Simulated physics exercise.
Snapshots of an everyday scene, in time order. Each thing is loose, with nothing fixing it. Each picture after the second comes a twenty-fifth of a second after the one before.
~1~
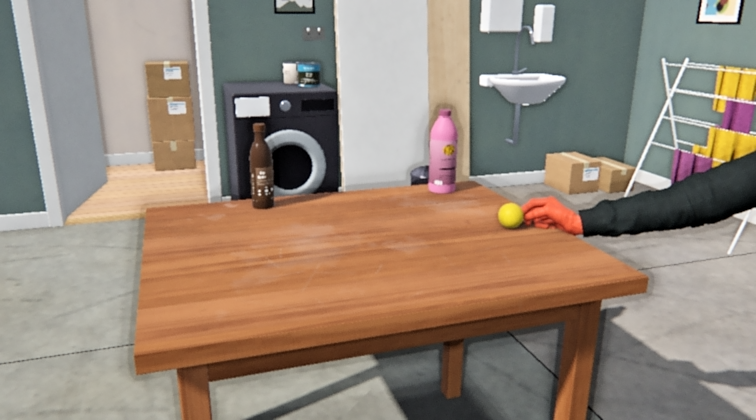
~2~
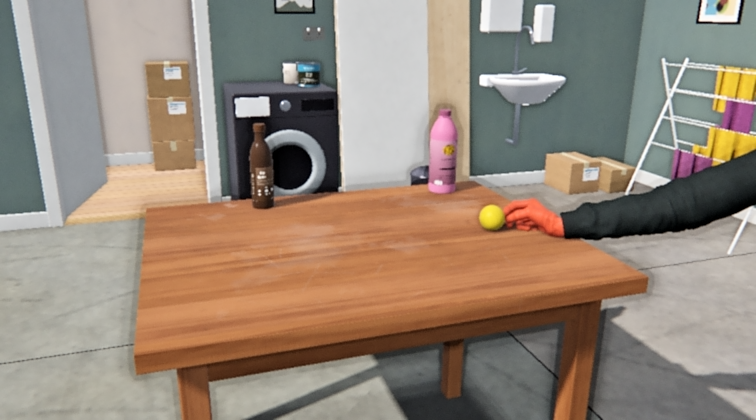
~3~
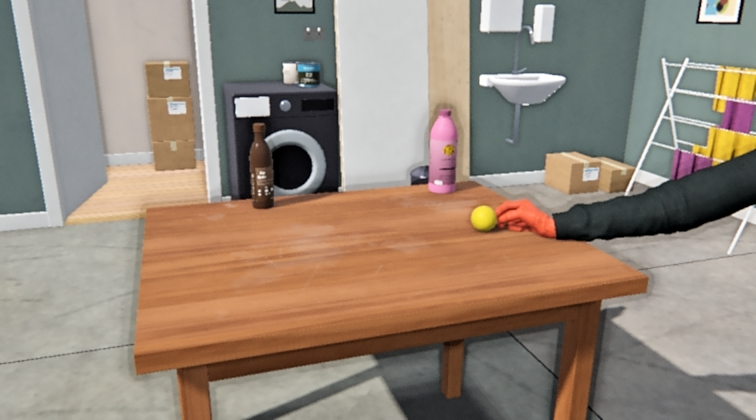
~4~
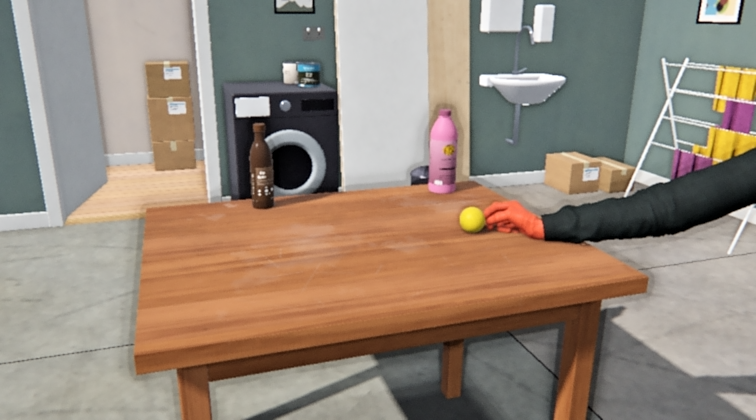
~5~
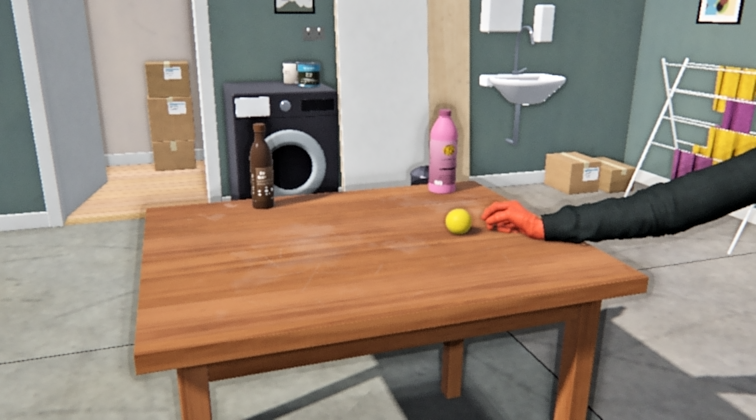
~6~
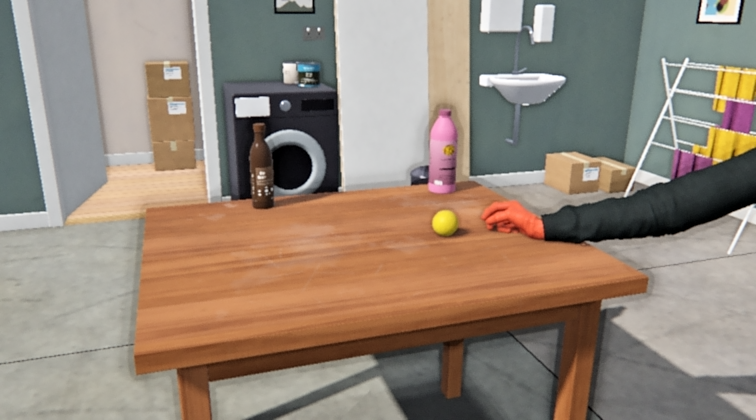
A yellow lemon moved left across the wooden table with a red-gloved hand behind it, then rolled a little farther from the hand as the hand stayed back, while the two bottles stood still.
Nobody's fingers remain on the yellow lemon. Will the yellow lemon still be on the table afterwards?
No.
Then, 0.20 s later than the last frame, yellow lemon moved well along near (377, 230).
Then, 0.60 s later than the last frame, yellow lemon moved well along near (232, 246).
Then, 1.00 s later than the last frame, yellow lemon now off the table.
Then, 1.30 s later than the last frame, things are still on the move.
When it is over, off the table, yellow lemon.
